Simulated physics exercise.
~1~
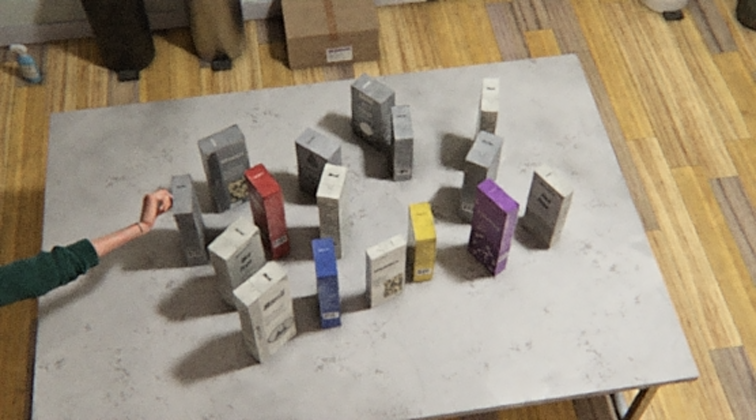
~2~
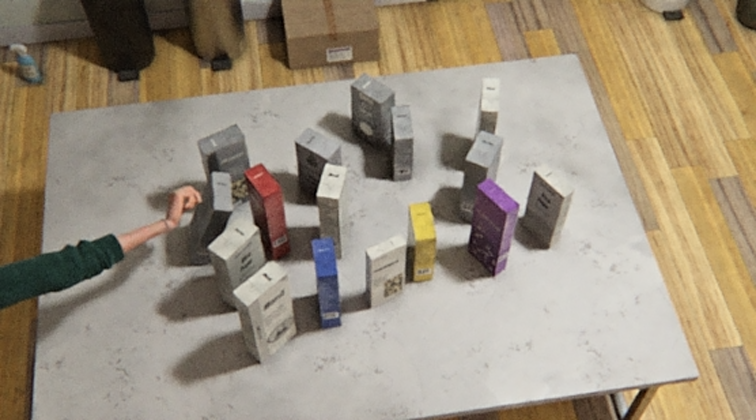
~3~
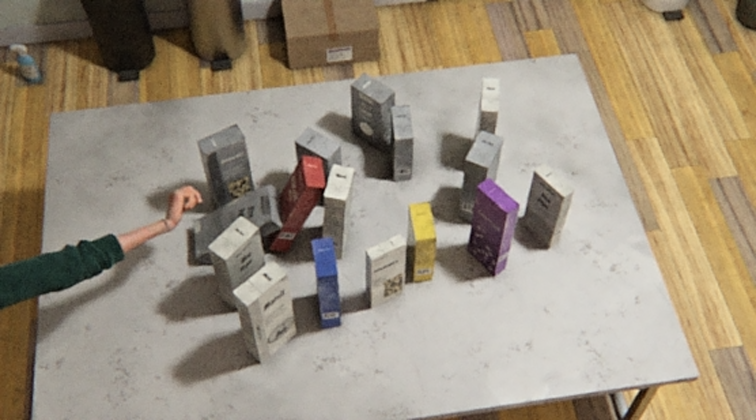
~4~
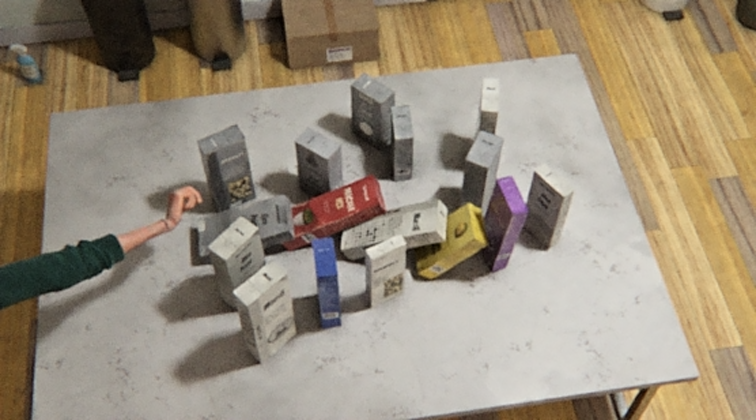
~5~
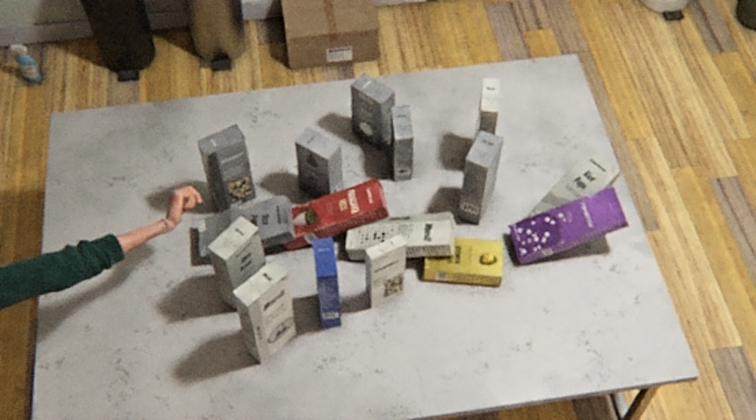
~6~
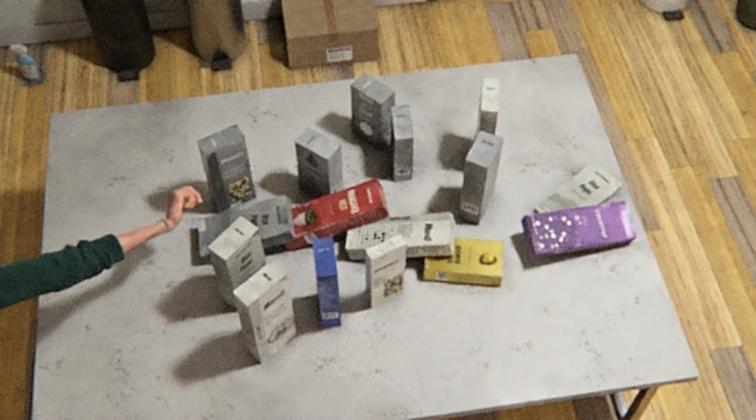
On a pale marbled table standing on a wooden floor, seen from above at an angle, grey, white, red, blue, yellow and purple boxes stand upright. An arm in a dark green sleeve reaches in from the left and pushes a grey box, which tips to the right. It falls against the red box, which topples into a white one, and that knocks into the yellow box. The yellow box tips against the purple box, which falls rightward along with the pale box beside it. The toppled boxes lie across the table while the blue box and several others remain standing.
